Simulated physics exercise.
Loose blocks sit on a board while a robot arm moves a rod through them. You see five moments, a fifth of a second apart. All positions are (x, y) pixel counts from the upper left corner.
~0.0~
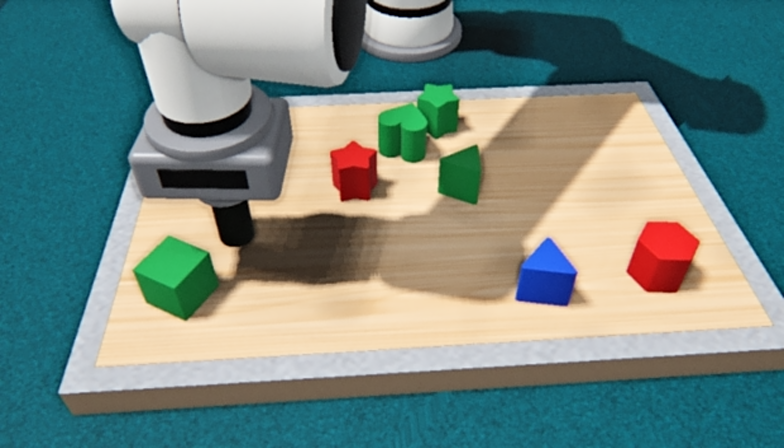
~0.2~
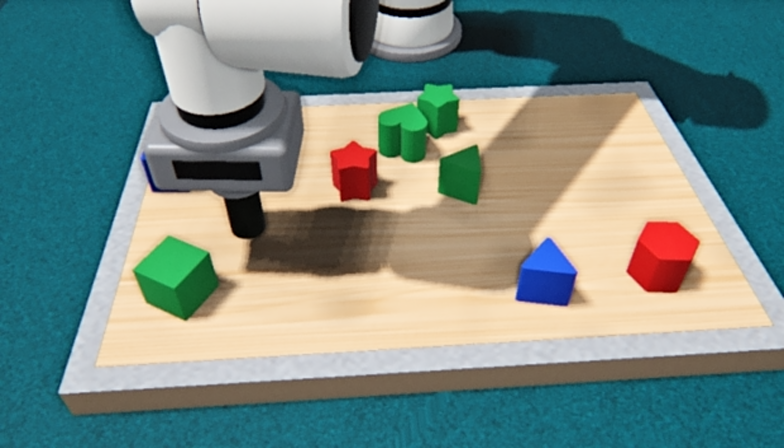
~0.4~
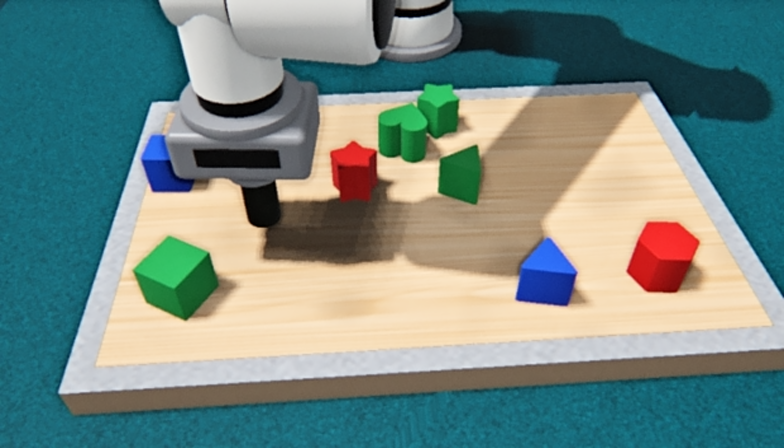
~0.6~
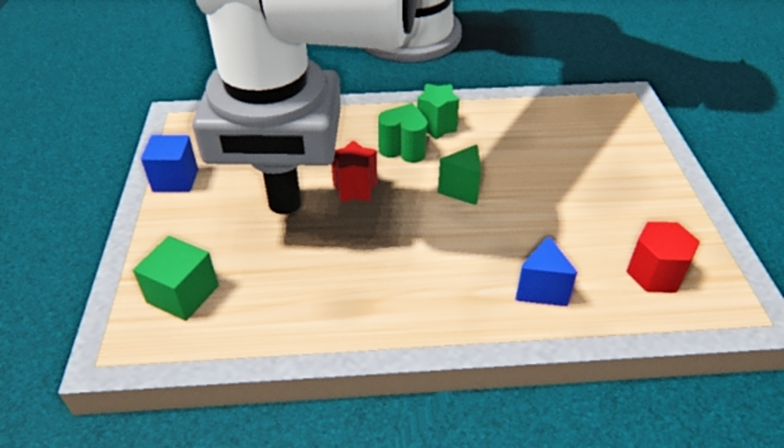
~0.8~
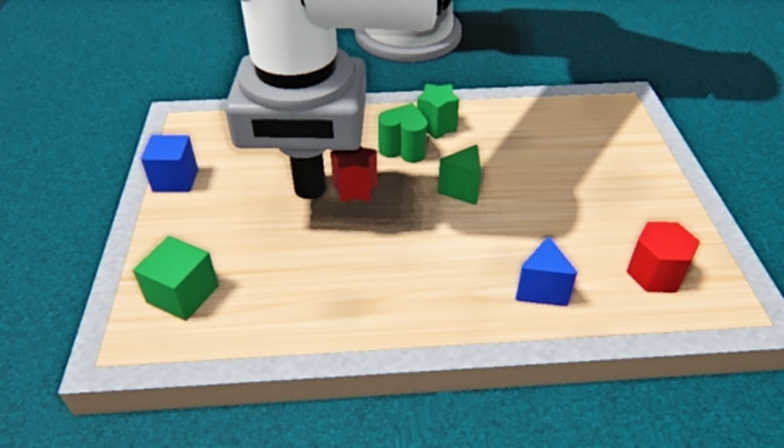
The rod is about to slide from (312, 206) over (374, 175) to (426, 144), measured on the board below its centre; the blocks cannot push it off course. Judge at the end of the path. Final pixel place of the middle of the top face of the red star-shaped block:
I think it will end close to (448, 127).
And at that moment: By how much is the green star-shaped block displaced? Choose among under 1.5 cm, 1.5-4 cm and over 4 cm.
The move is long, over 4 cm.
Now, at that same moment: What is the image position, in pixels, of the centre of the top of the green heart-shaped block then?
The middle of its upper face will lie at (446, 91).
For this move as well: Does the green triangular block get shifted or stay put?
It stays.
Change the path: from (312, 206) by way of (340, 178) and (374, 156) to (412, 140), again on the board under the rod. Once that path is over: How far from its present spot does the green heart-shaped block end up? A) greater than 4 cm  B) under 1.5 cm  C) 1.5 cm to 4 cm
Correct choice: A.
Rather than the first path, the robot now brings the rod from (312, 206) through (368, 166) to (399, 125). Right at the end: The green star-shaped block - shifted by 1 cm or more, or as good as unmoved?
It is carried off its spot.
What follows on the original path. One third of the way, rod at (354, 168); red star-shaped block at (384, 143).
Two thirds of the way, rod at (393, 149); red star-shaped block at (426, 131), turned 20° clockwise; green heart-shaped block at (421, 109), turned 45° anticlockwise; green star-shaped block at (441, 91).
At the end, rod at (427, 128); red star-shaped block at (448, 127), turned 70° clockwise; green heart-shaped block at (446, 91), turned 55° anticlockwise; green star-shaped block at (460, 74), turned 20° anticlockwise; green triangular block in place.
